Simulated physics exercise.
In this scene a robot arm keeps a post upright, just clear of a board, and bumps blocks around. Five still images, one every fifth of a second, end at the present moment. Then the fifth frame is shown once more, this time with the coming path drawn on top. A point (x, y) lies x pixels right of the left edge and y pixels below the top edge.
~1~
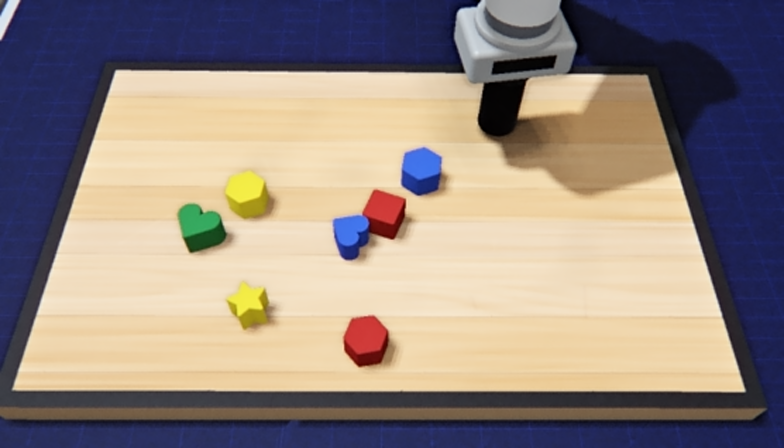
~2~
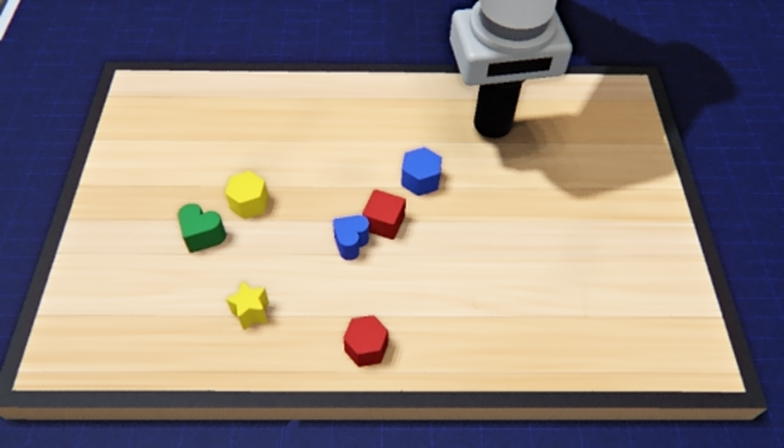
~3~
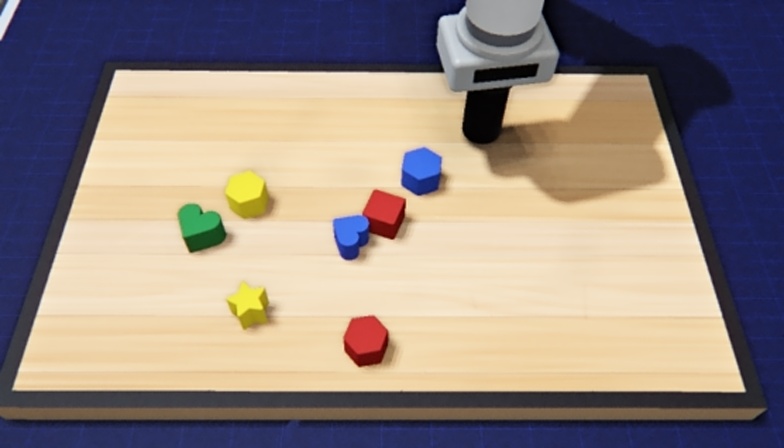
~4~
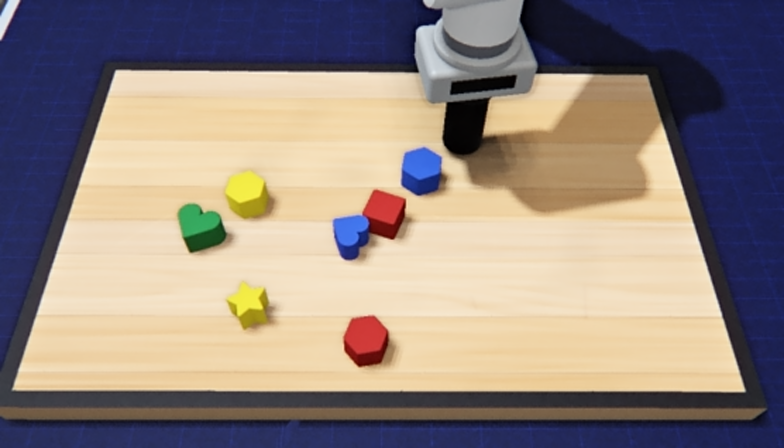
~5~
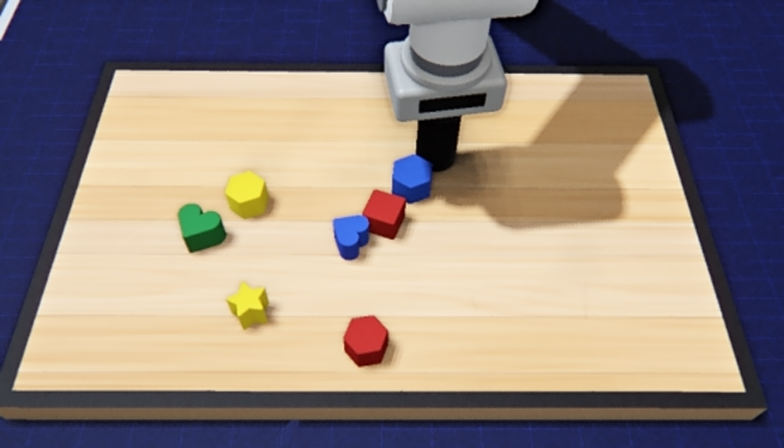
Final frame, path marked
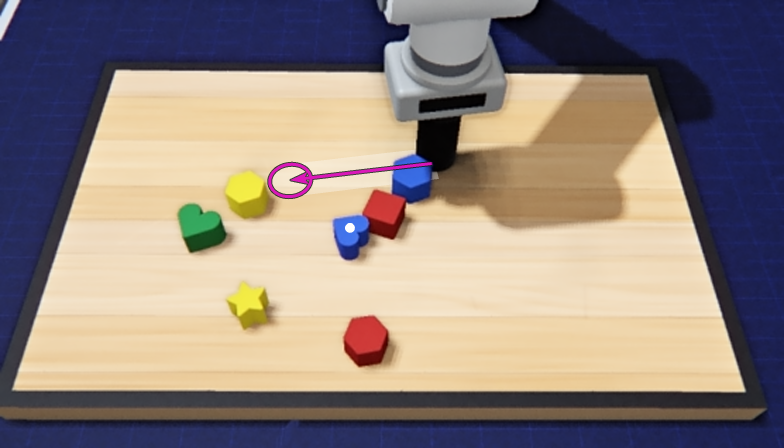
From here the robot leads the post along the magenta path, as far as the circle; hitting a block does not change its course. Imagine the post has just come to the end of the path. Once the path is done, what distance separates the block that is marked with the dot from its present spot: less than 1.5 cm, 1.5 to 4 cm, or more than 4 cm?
The smallest band: Under 1.5 cm.
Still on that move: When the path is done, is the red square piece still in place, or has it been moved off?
The block moves away from its spot.
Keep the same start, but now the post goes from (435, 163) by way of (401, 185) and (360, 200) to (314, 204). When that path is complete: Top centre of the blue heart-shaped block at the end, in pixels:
The spot you're after is about (321, 264) in the image.
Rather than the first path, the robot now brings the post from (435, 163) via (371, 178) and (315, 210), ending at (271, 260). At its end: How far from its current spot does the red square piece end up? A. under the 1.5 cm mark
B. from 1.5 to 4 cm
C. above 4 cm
B - from 1.5 to 4 cm.
Drawn move, from (435, 163) to (290, 180); the dot is on the blue heart-shaped block.
On the path given first. One third of the way, post at (387, 163); blue heart-shaped block at (346, 235), turned 20° clockwise; red square piece at (382, 214); blue hexagonal block at (390, 183), turned 35° anticlockwise.
Two thirds of the way, post at (338, 169); blue heart-shaped block at (345, 235), turned 20° clockwise; red square piece at (382, 215); blue hexagonal block at (389, 184), turned 40° anticlockwise.
At the end, post at (289, 175); yellow hexagonal block still; blue heart-shaped block at (345, 235), turned 20° clockwise; red square piece at (382, 215); blue hexagonal block at (389, 184), turned 40° anticlockwise.
